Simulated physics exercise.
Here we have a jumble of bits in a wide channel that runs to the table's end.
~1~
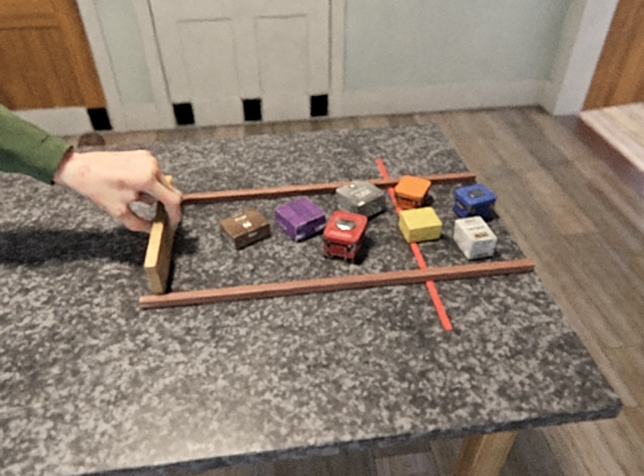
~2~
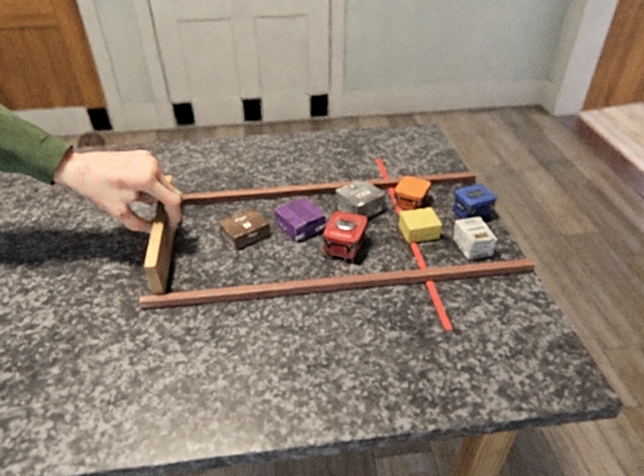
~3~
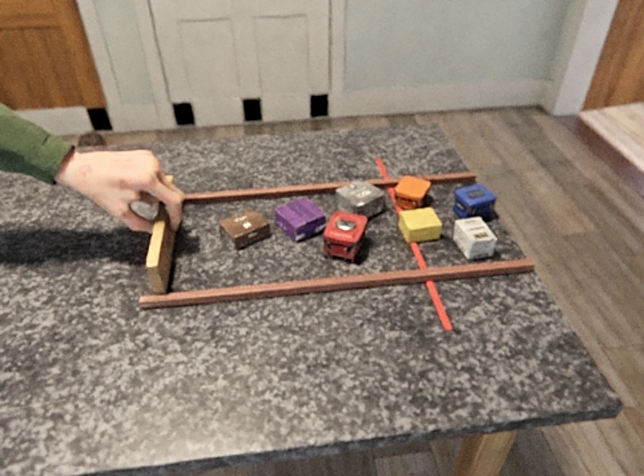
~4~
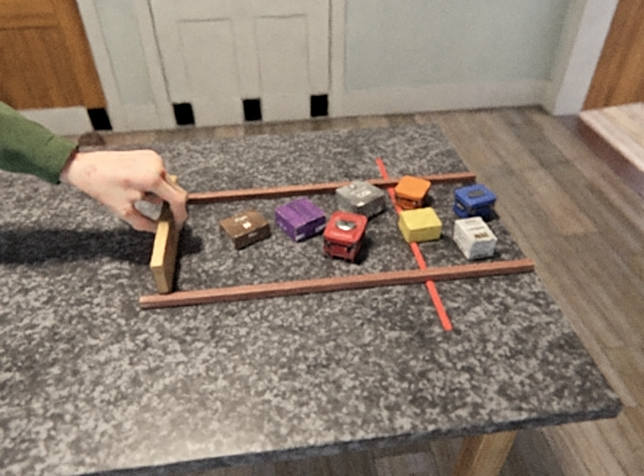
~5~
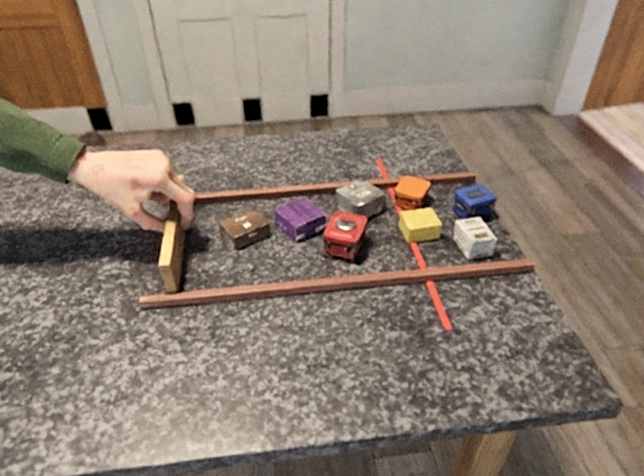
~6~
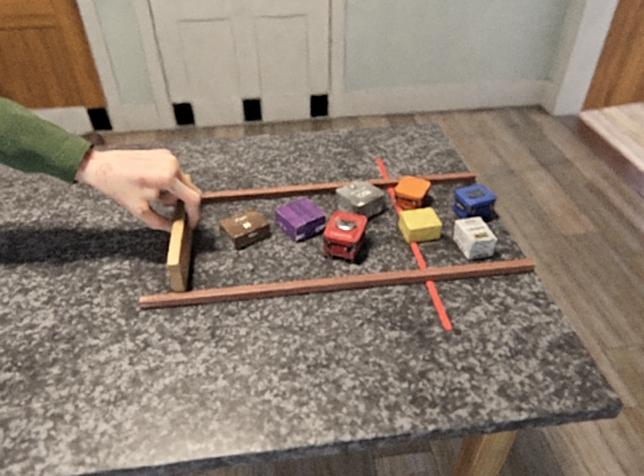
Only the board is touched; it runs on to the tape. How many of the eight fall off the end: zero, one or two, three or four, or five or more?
The number that fall off is one or two.
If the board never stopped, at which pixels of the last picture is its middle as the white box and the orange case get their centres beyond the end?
Near (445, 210) and (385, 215).
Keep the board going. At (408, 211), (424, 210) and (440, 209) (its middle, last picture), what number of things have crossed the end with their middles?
The counts: 1, 3 and 3.
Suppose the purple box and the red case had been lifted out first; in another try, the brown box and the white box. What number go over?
Fallen: 0, and 0 in the other try.
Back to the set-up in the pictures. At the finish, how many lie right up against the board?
It touches 2.
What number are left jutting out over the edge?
The number is 2.
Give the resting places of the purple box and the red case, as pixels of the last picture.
Near (449, 198) and (440, 243).
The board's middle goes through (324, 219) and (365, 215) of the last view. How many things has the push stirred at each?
The counts are 5 and 6.
Early on, none off yet; blue case at rest near (474, 204); white box at rest near (474, 238); orange case at rest near (412, 195).
Finally, the number that fall off is one or two; lost, orange case.
